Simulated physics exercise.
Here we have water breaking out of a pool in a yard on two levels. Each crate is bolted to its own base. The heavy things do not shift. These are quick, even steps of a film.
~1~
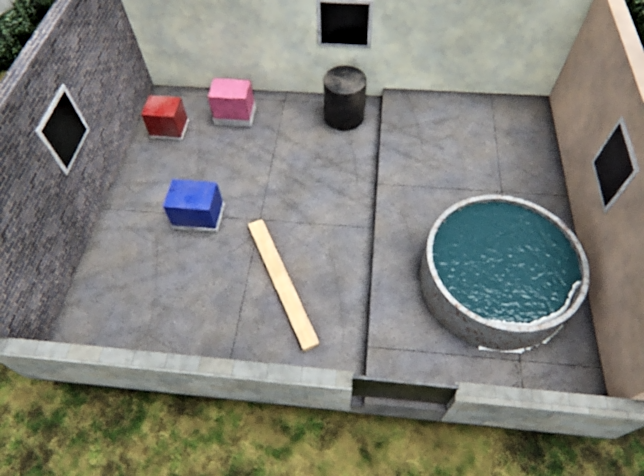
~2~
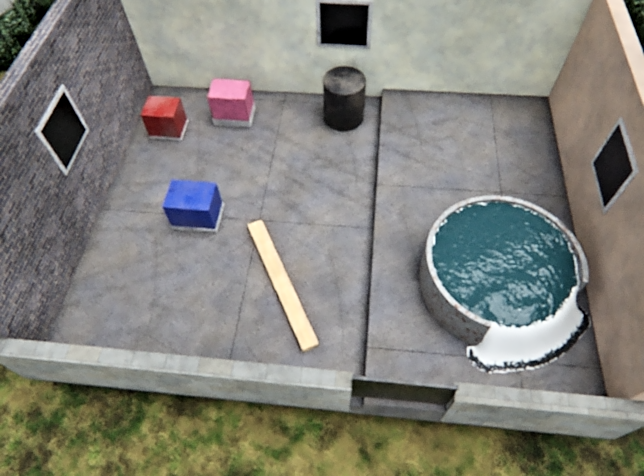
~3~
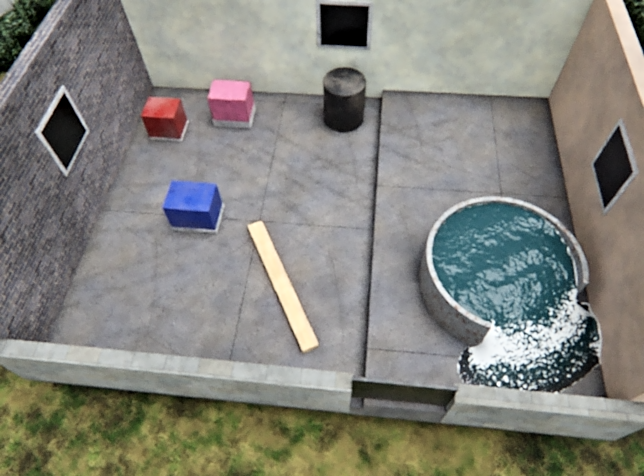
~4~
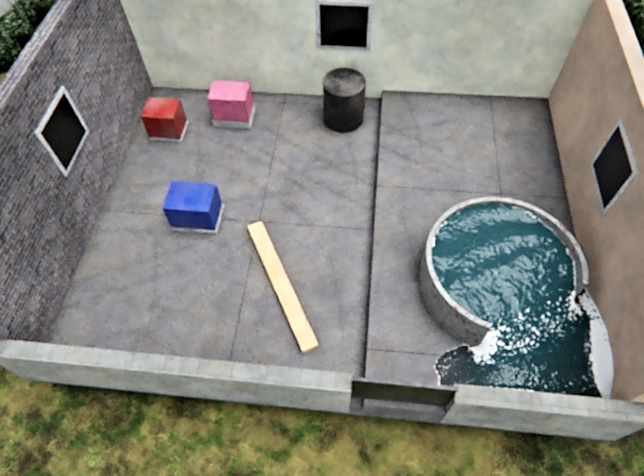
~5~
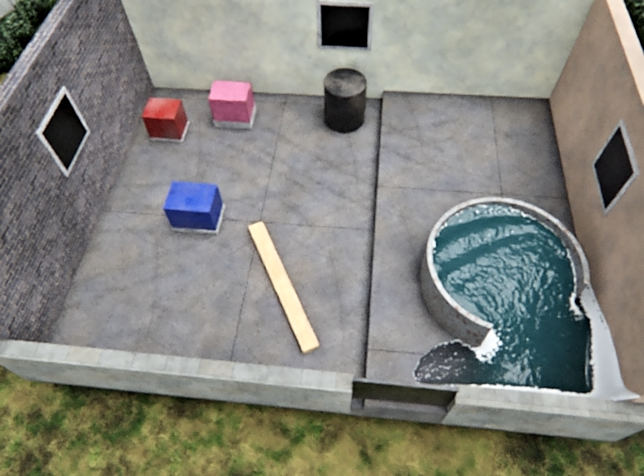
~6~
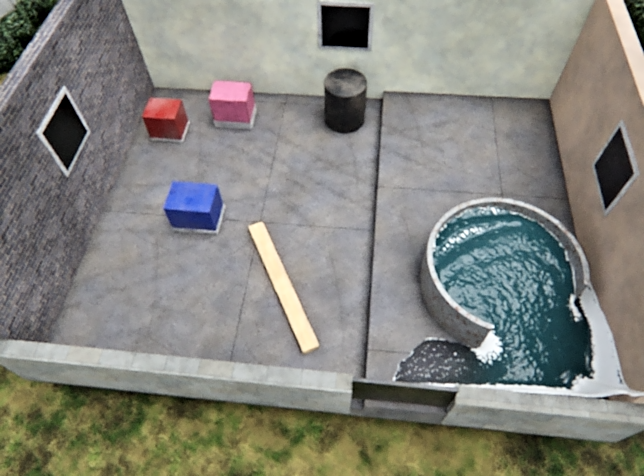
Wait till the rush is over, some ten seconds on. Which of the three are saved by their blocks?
One by one: The blue crate stays dry; the pink crate stays dry; the red crate gets wet.
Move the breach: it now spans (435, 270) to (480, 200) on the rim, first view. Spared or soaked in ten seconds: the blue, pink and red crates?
My reading: The blue crate gets wet; the pink crate gets wet; the red crate is topped.
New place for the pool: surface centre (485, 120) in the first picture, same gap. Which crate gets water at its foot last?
Last comes the red one.
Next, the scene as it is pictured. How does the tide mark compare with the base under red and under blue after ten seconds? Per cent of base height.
About 180 and 60 per cent.
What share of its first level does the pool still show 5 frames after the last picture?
Near 54 in a hundred.
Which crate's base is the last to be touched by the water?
It is the crate marked red.
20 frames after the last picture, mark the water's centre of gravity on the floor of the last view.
Near (438, 290).
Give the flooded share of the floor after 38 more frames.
Close to 75 %.
A moment on, water covers 10 % of the floor; the blue crate not reached, the pink crate not reached, the red crate not reached.
Next, water covers 20 % of the floor; the blue crate not reached, the pink crate not reached, the red crate not reached.
Then, water covers 50 % of the floor; the blue crate water round its plinth, the pink crate not reached, the red crate not reached.
Later, water covers 75 % of the floor; the blue crate water round its plinth, the pink crate water round its plinth, the red crate water round its plinth.
In the end, water covers 85 % of the floor; the blue crate stayed above the water, the pink crate stayed above the water, the red crate was topped.
